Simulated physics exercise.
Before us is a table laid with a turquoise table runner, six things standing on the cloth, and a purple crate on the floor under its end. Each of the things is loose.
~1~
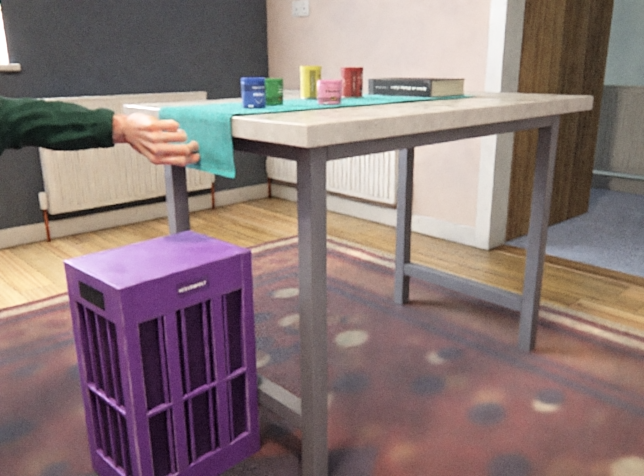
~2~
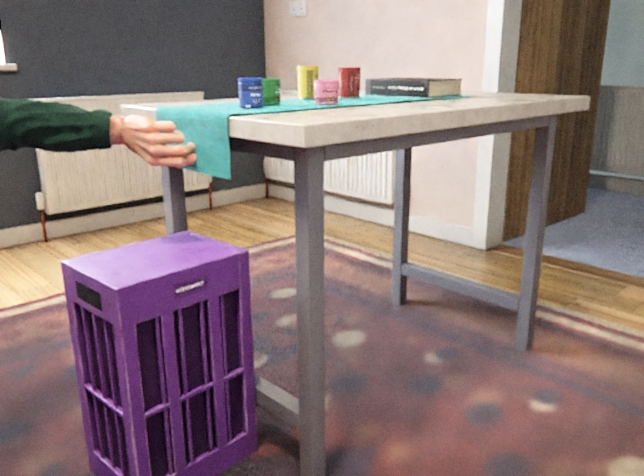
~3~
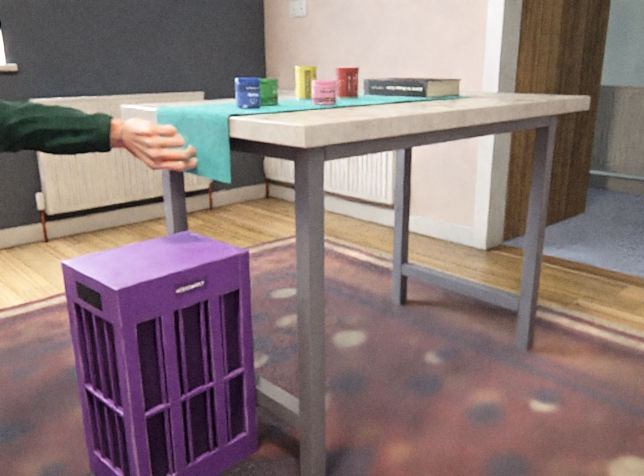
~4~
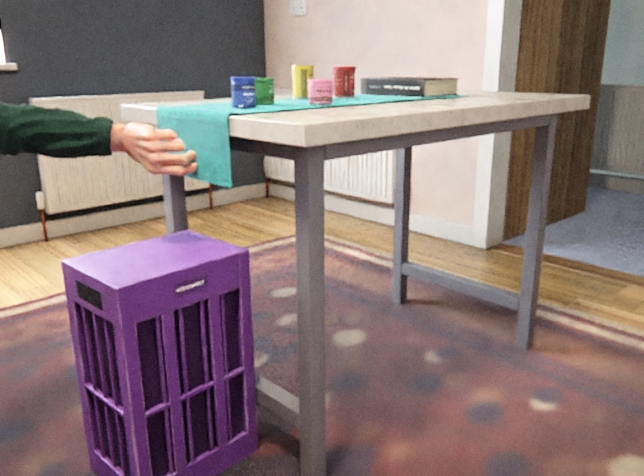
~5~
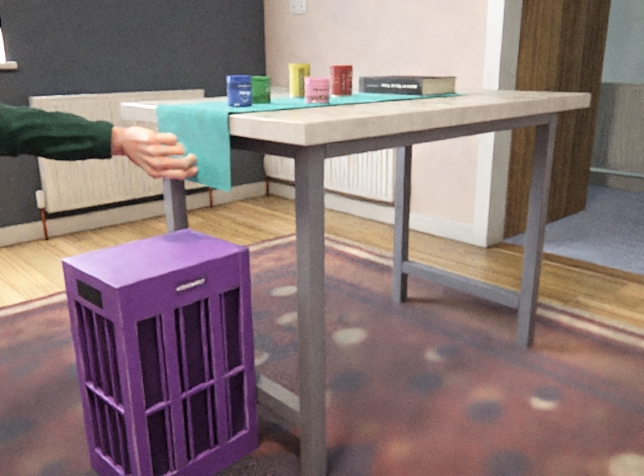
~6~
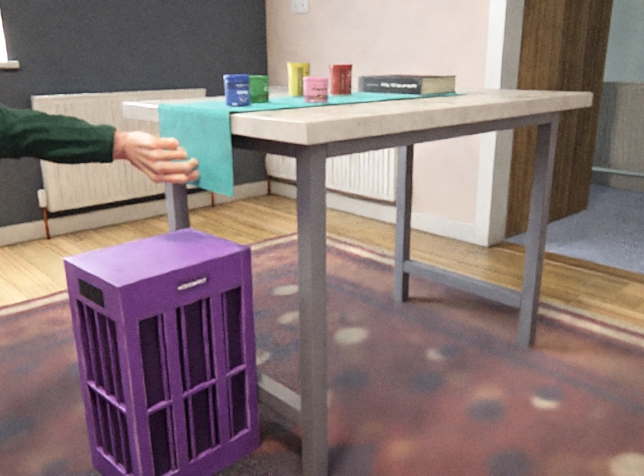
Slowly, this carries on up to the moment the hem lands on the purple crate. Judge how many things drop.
The count of things that fall is one.
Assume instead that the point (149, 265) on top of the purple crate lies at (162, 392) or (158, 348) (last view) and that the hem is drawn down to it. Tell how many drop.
First height: 4; second height: 3.
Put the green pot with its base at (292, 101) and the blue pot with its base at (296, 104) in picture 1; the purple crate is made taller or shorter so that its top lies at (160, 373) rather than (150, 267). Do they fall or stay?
As for the green pot, it leaves the top; as for the blue pot, it leaves the top.
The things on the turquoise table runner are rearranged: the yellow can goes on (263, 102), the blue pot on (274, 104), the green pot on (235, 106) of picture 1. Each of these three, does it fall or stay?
So, the yellow can makes it through, the blue pot makes it through, the green pot ends up down.
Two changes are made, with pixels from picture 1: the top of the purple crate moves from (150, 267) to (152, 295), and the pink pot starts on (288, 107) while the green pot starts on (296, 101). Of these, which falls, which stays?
Pink pot is gone, green pot stays.
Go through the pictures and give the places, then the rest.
In the first frame, hem (234, 178); blue pot (253, 78); green pot (272, 79); pink pot (329, 80); yellow can (311, 66); red can (352, 67); top of the crate (150, 267).
In the second frame, hem (231, 179); blue pot (250, 78).
In the third frame, hem (231, 183); green pot (266, 79).
In the fourth frame, hem (232, 188); pink pot (320, 79); top of the crate (147, 267).
In the fifth frame, hem (230, 192); yellow can (300, 64).
In the sixth frame, hem (233, 196); blue pot (237, 75); green pot (257, 76); pink pot (316, 77); yellow can (299, 63); red can (341, 64).
Soon after, hem near (196, 200); all still up.
After that, hem near (197, 218); all still up.
And then, hem on the crate; blue pot gone.
In the end, hem on the crate; blue pot gone. The count of fallen things is one.
